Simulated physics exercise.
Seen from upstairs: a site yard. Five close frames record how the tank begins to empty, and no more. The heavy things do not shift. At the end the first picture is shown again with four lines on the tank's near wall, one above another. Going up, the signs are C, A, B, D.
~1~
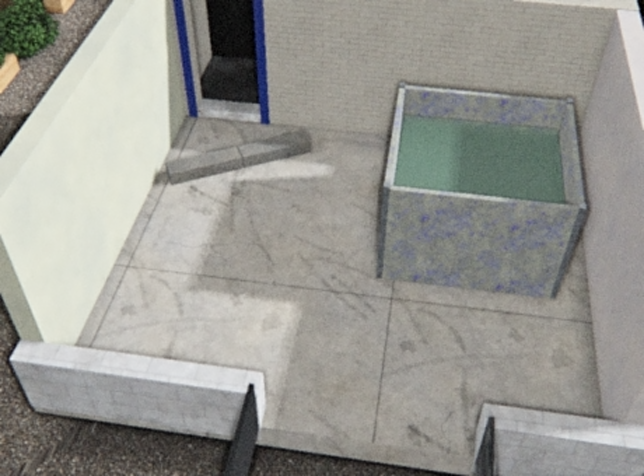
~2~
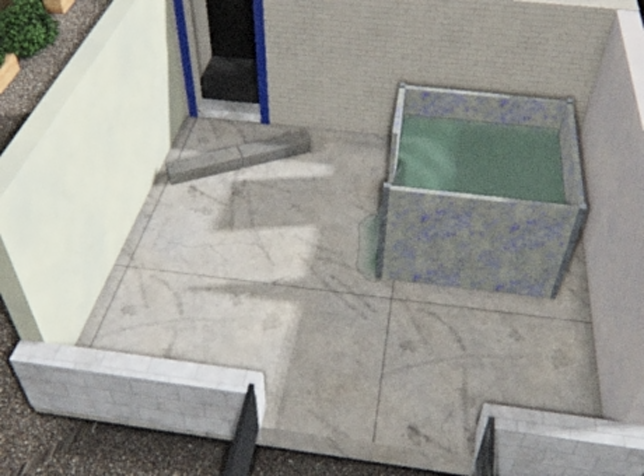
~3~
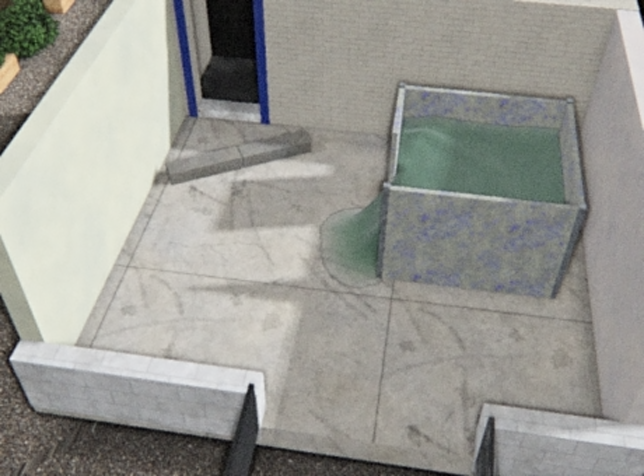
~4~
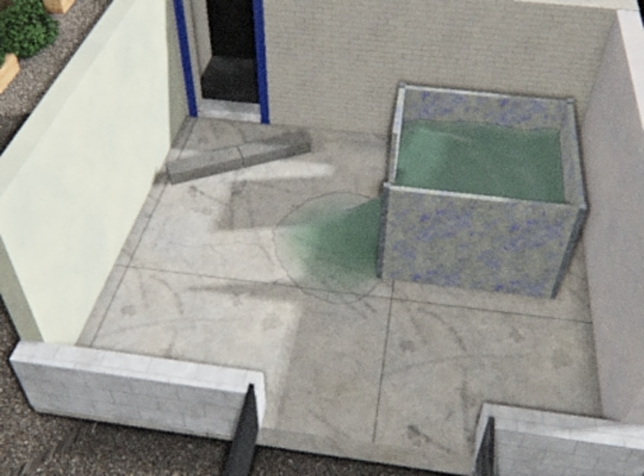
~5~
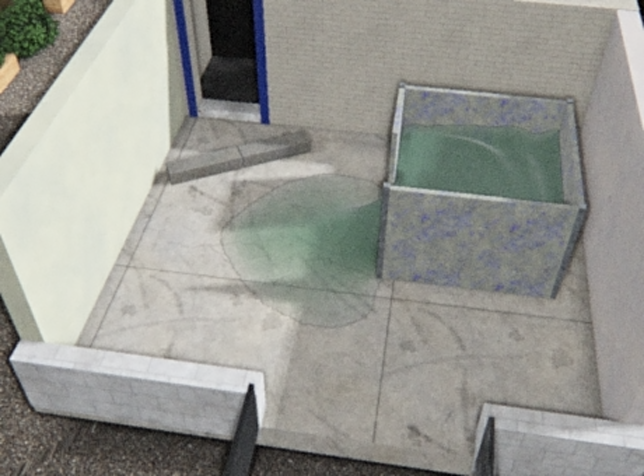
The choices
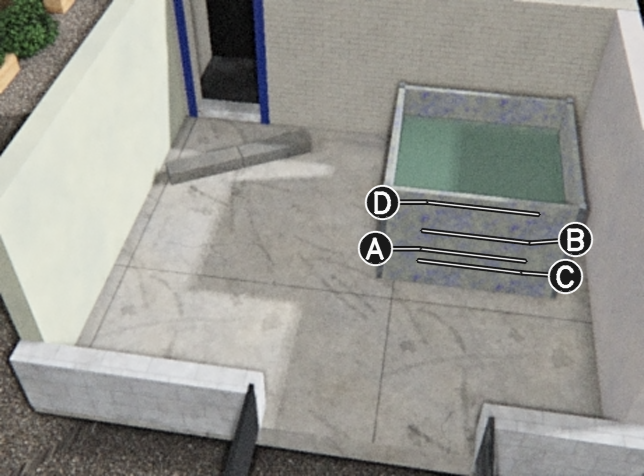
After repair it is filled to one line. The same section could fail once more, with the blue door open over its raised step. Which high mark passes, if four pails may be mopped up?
The limit is B.
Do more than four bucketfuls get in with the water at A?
No.
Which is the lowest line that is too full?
It is D.
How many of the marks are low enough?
Three of them.
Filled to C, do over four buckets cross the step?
No, that is safe.
On the marked copy, A at (472, 254); B at (475, 236); C at (469, 266); D at (481, 208); from the bottom up C, A, B, D.
With A, nothing gets over.
With B, a bucket or two gets in.
With C, nothing gets over.
With D, about 11 bucketfuls get in.
